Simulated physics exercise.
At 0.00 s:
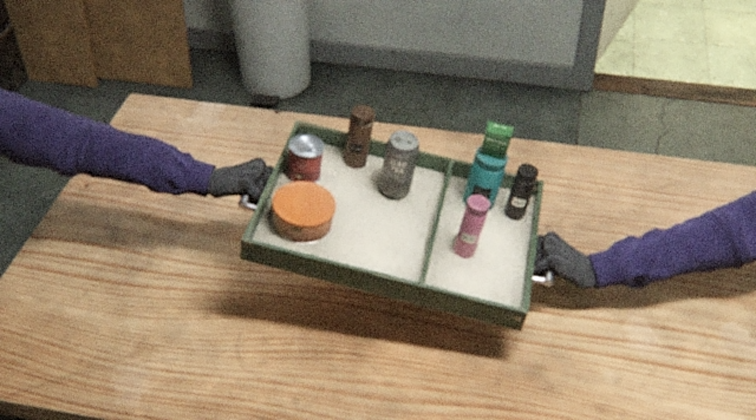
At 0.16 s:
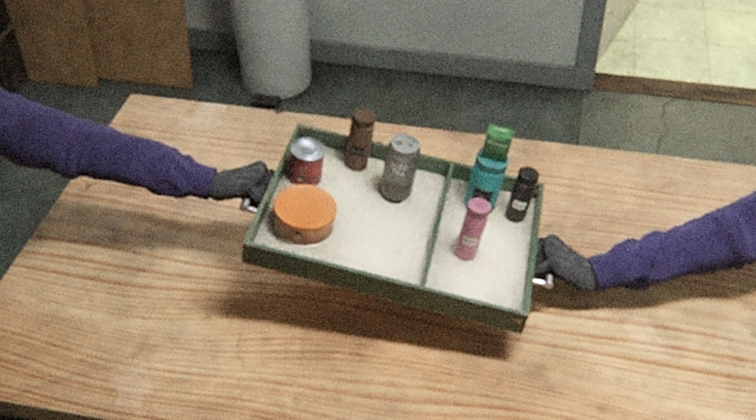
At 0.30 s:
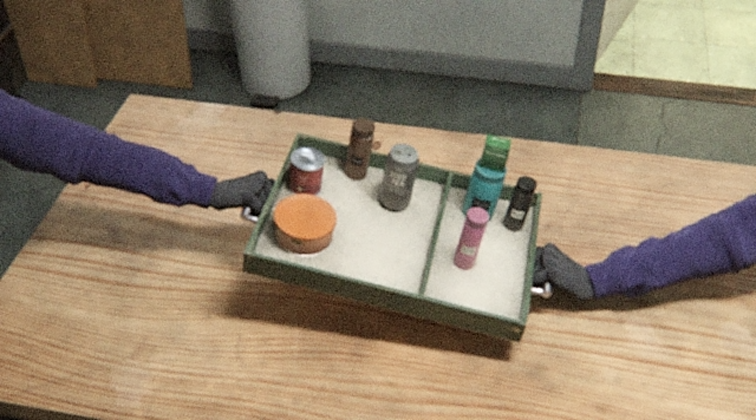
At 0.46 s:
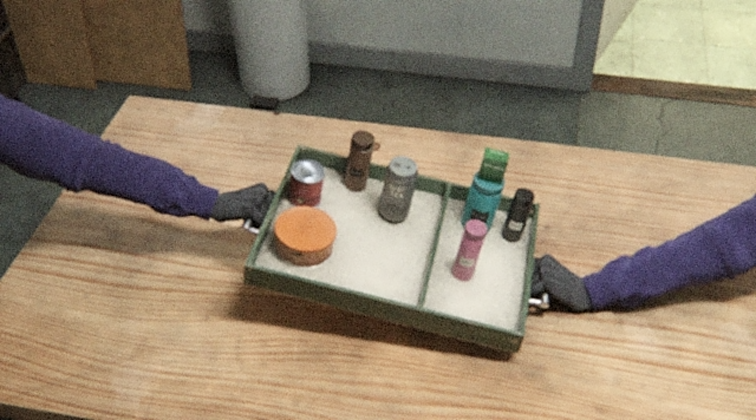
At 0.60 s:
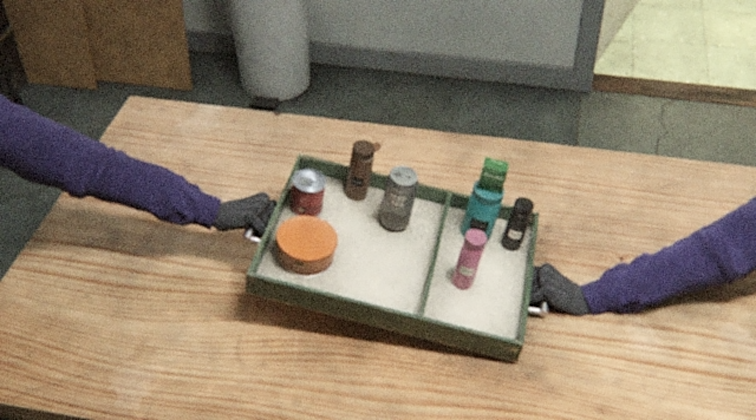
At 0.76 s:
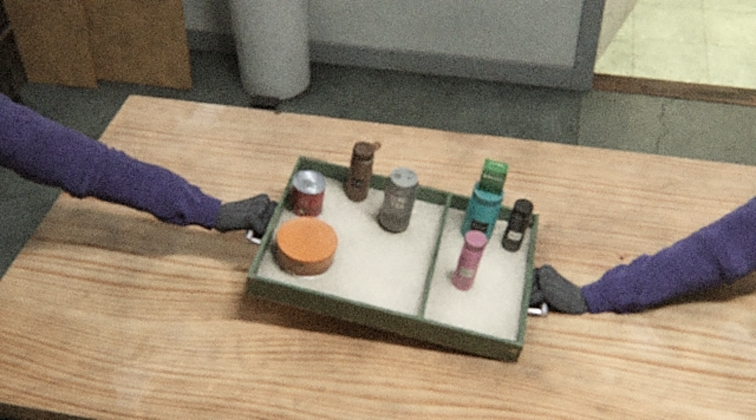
Two gloved hands lower a green tray of assorted containers toward the wooden table.
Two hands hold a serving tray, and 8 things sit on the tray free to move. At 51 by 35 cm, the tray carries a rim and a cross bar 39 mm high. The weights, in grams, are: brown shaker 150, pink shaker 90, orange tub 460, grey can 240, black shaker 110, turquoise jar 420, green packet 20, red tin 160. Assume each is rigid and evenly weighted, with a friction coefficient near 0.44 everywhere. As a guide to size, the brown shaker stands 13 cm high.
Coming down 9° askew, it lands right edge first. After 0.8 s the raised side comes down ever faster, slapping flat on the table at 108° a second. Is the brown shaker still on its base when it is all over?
Looks like it capsizes.
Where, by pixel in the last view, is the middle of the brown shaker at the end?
About (319, 193).
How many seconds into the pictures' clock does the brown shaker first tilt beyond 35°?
Around 1.3 s on the clock.
After 0.96 s, tray flat on the table; brown shaker tipped 4° from how it sat near (355, 192).
After 1.06 s, tray flat on the table; brown shaker tipped 13° from how it sat near (346, 190).
After 1.46 s, tray flat on the table; brown shaker tipped 70° from how it sat near (319, 195).
At rest (2.3 s), tipped over on the tray, brown shaker; the other 7 in place, give or take 5 cm. In the last view, brown shaker near (319, 193).
